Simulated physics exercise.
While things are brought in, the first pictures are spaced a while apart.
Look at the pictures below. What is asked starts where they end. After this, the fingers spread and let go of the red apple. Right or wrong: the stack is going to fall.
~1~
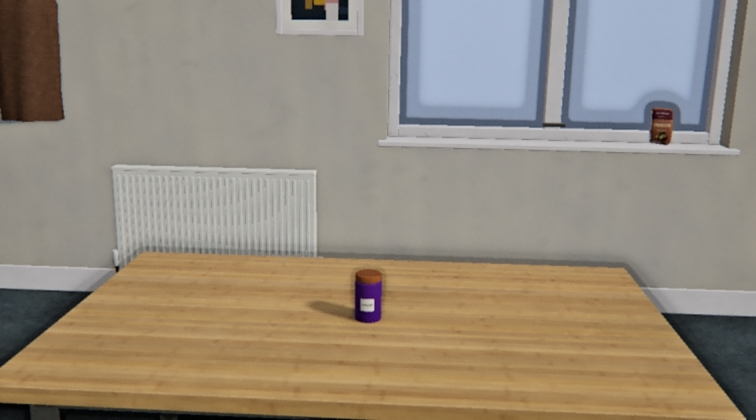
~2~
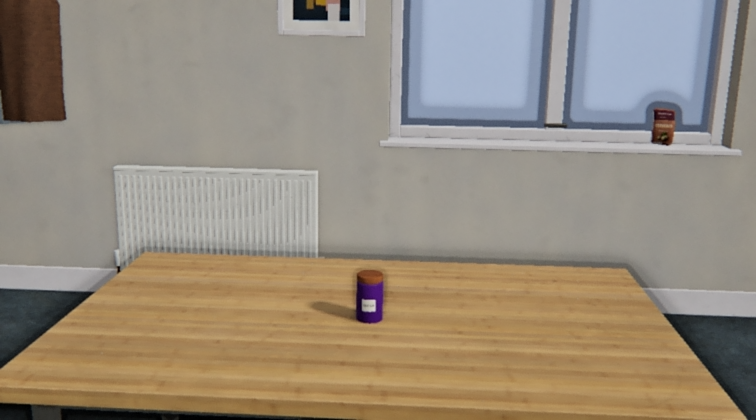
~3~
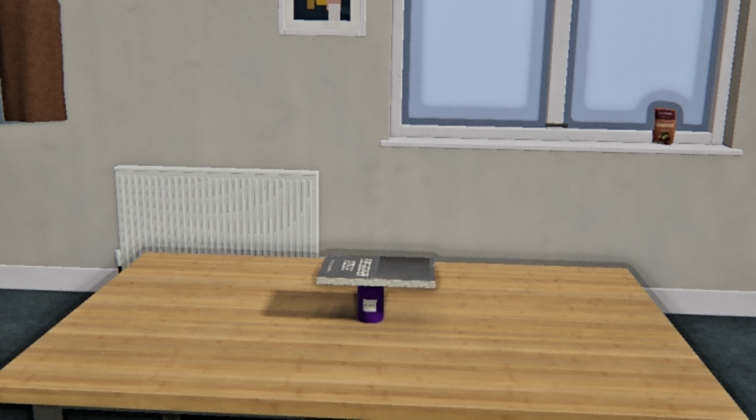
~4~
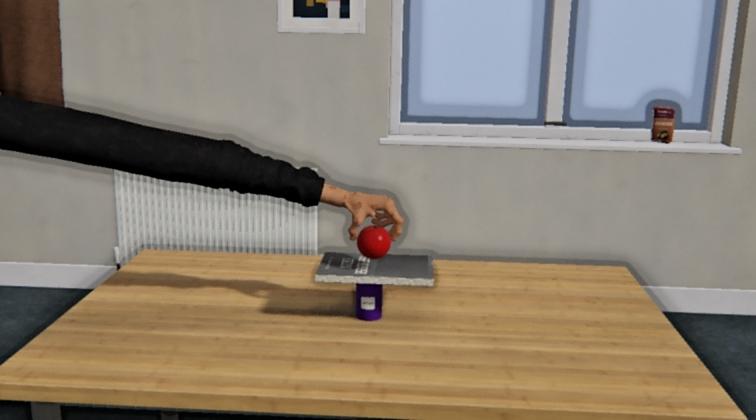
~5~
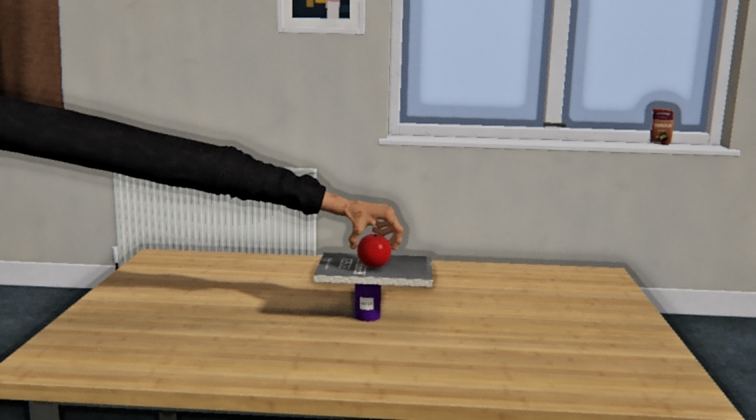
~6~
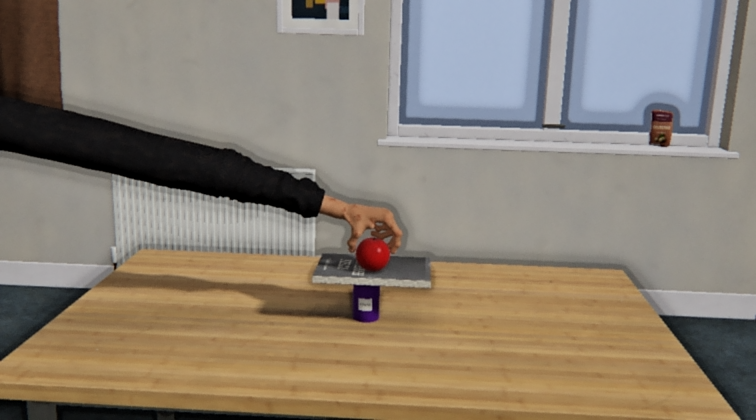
Wrong, it stays up.
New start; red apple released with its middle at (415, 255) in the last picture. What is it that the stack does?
The stack then collapses.
Then, 0.30 s after the last picture, nothing has stirred.
Then, 0.70 s after the last picture, red apple resting near (373, 255).
At rest, all 3 in place. Seen from the same camera at the end, red apple near (373, 255). The stack keeps its balance.
